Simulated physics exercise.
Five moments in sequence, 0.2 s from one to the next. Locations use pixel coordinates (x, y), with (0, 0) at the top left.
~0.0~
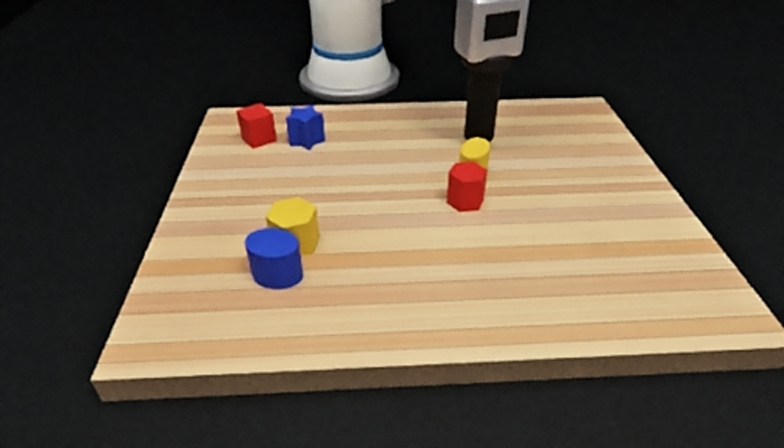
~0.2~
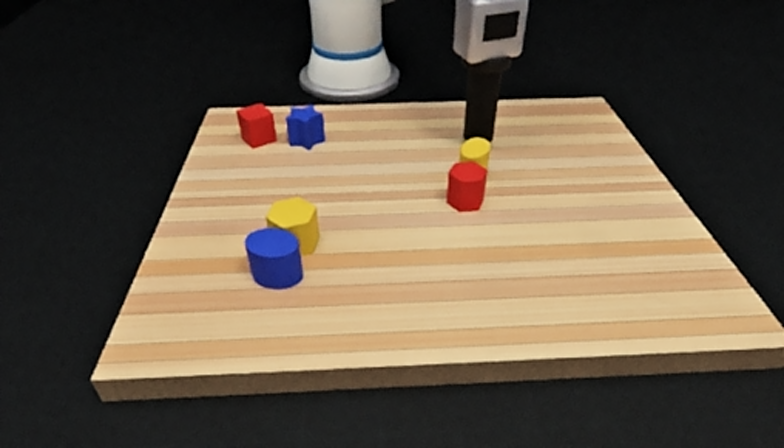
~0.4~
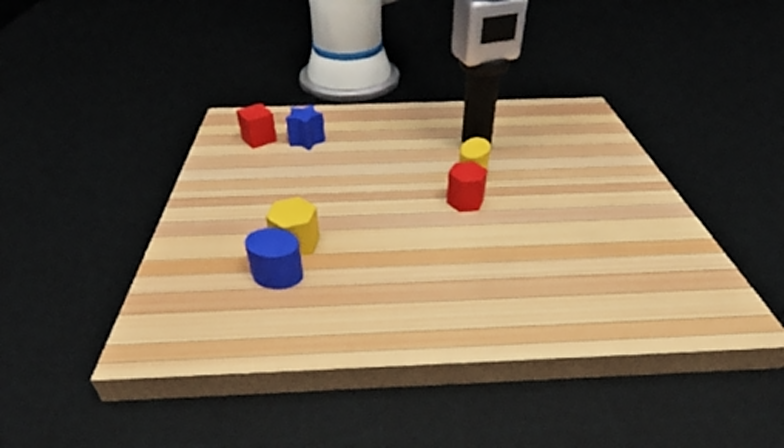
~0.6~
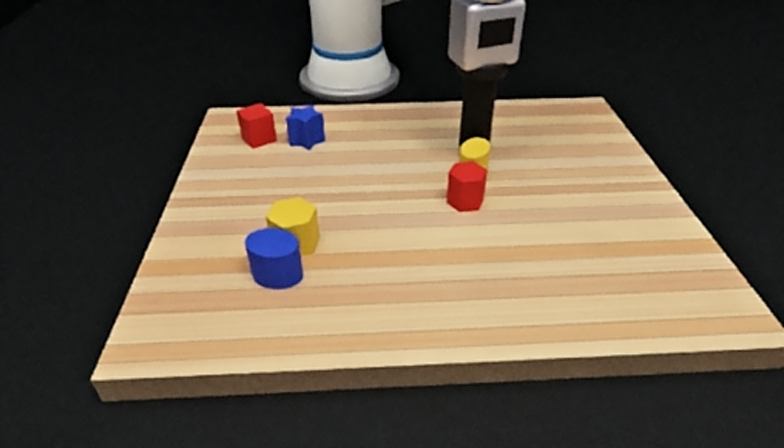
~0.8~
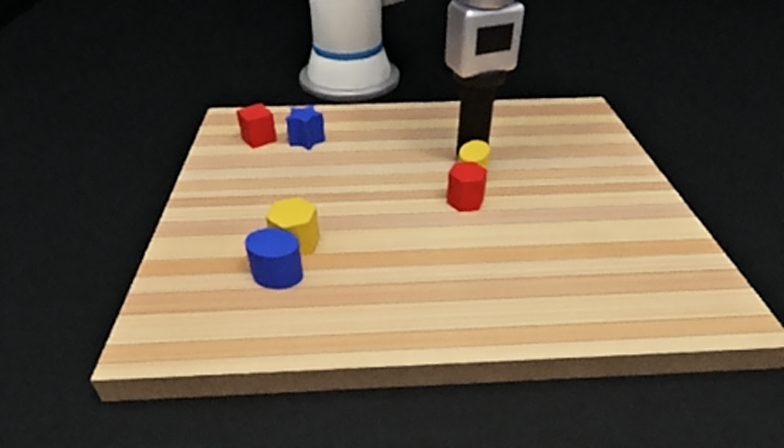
A robot arm's black peg inched forward over the wooden board toward the small yellow block behind the red hexagon, while the blue and yellow blocks at left and the pair near the back stayed still.
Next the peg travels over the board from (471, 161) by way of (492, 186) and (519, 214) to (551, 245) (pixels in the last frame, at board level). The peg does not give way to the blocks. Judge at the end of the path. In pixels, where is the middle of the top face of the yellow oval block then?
It should be at (479, 175) by then.
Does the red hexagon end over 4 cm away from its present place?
No, that is not how it ends up.
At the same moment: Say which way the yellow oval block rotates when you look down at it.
It makes a clockwise turn.
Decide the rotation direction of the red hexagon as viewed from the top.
From above, it turns counterclockwise.
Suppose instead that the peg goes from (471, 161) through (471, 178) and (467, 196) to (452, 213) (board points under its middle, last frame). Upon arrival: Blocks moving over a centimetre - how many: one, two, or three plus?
By the end, two blocks will have moved.
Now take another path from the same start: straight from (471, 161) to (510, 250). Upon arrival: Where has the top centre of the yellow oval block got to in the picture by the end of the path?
Its top middle will sit at (476, 216).
On the path given first. One third of the way, peg at (494, 178); red hexagon at (457, 184), turned 25° anticlockwise; yellow oval block at (476, 170), turned 75° clockwise.
Two thirds of the way, peg at (520, 205); red hexagon at (452, 186), turned 30° anticlockwise; yellow oval block at (479, 175).
At the end, peg at (553, 236); red hexagon at (452, 186), turned 30° anticlockwise; yellow oval block at (479, 175), turned 120° clockwise.
